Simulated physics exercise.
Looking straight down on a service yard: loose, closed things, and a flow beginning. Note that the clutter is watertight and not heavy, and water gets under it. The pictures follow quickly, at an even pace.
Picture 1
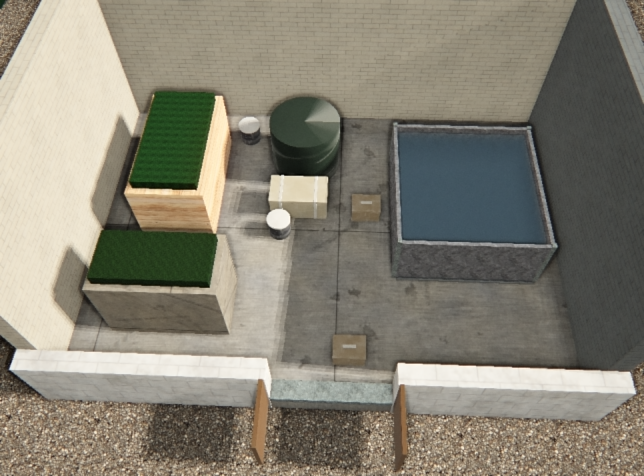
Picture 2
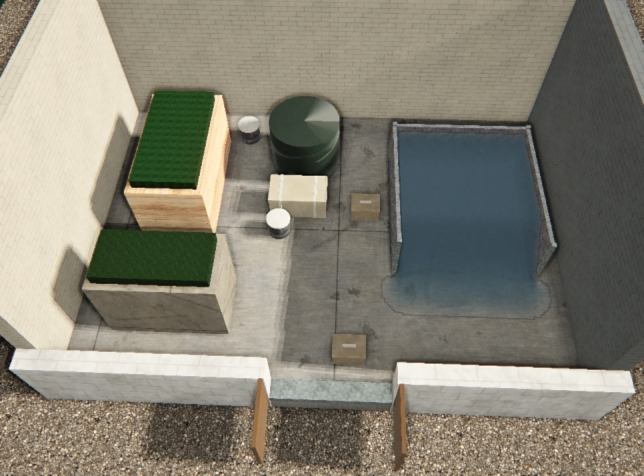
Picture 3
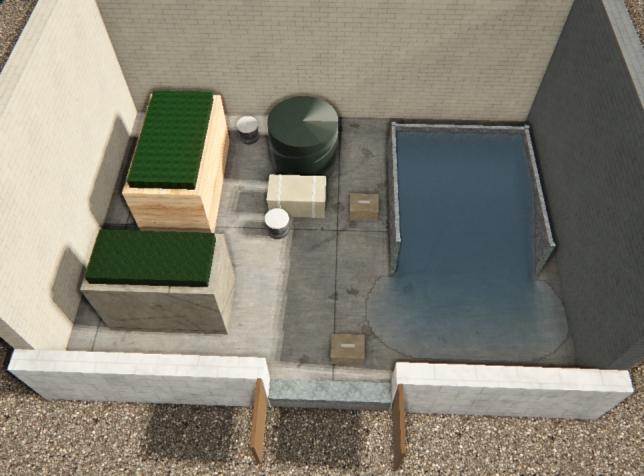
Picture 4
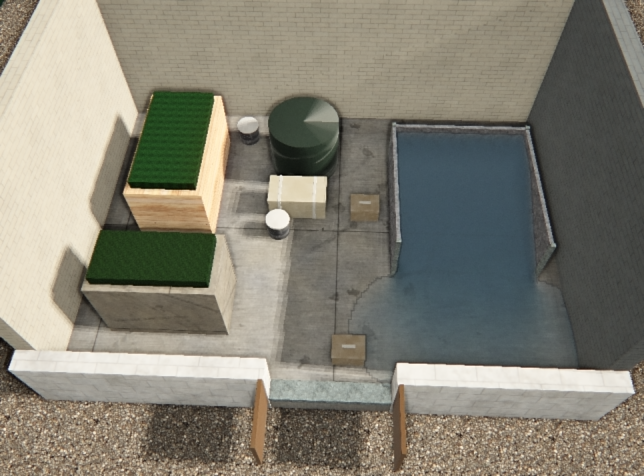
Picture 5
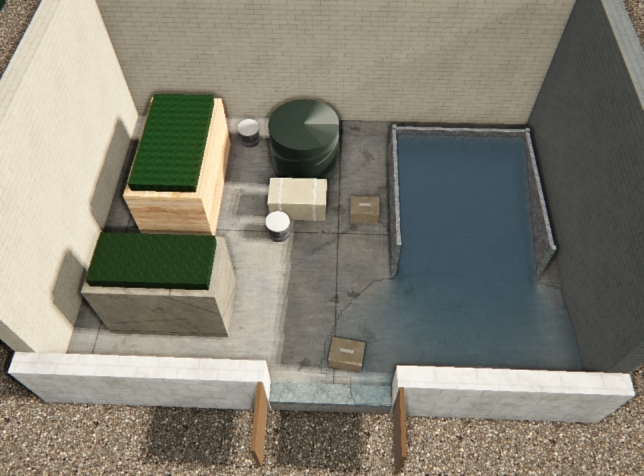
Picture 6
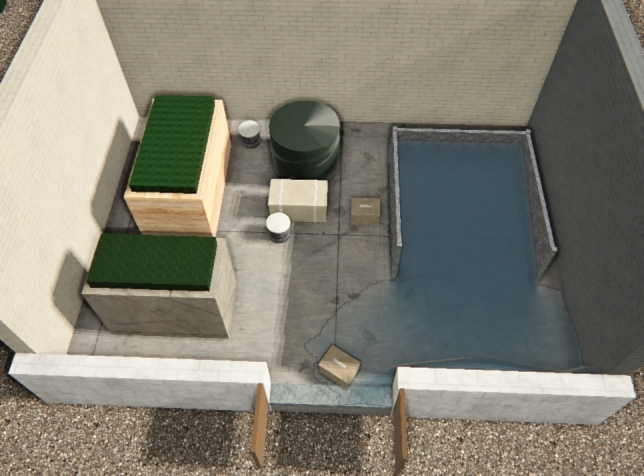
Walled yard with a water tank losing its front side, water spreading across the floor and nudging a small brown box.
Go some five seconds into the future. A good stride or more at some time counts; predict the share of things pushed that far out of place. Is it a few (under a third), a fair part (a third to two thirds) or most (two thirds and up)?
A fair part.
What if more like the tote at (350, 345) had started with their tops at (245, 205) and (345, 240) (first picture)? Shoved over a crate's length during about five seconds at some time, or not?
Result, in sequence - displaced that far / short of that distance.
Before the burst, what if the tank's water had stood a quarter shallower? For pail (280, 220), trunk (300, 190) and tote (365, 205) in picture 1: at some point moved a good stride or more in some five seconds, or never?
Taking each in turn, the answer is did it, came up short, came up short.
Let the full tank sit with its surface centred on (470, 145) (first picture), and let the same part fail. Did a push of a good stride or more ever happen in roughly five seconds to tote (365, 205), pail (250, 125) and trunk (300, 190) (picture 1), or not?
Well, the first one didn't get far, the second got driven a long way, and the third didn't get far.
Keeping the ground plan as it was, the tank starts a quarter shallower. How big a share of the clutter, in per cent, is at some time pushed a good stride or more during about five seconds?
40 per cent or so.
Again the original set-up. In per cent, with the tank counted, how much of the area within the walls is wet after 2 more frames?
About 30 in a hundred.
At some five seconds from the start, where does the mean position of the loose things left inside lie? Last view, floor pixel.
That averages to about (298, 173) on the floor.
A moment on, 1 of 5 are well off their spots; 0 afloat.
Next, 1 of 5 are well off their spots; 0 afloat.
Later, 1 of 5 are well off their spots; 1 afloat.
In the end, 2 of 5 are well off their spots, and 2 have been at some point; 3 afloat.
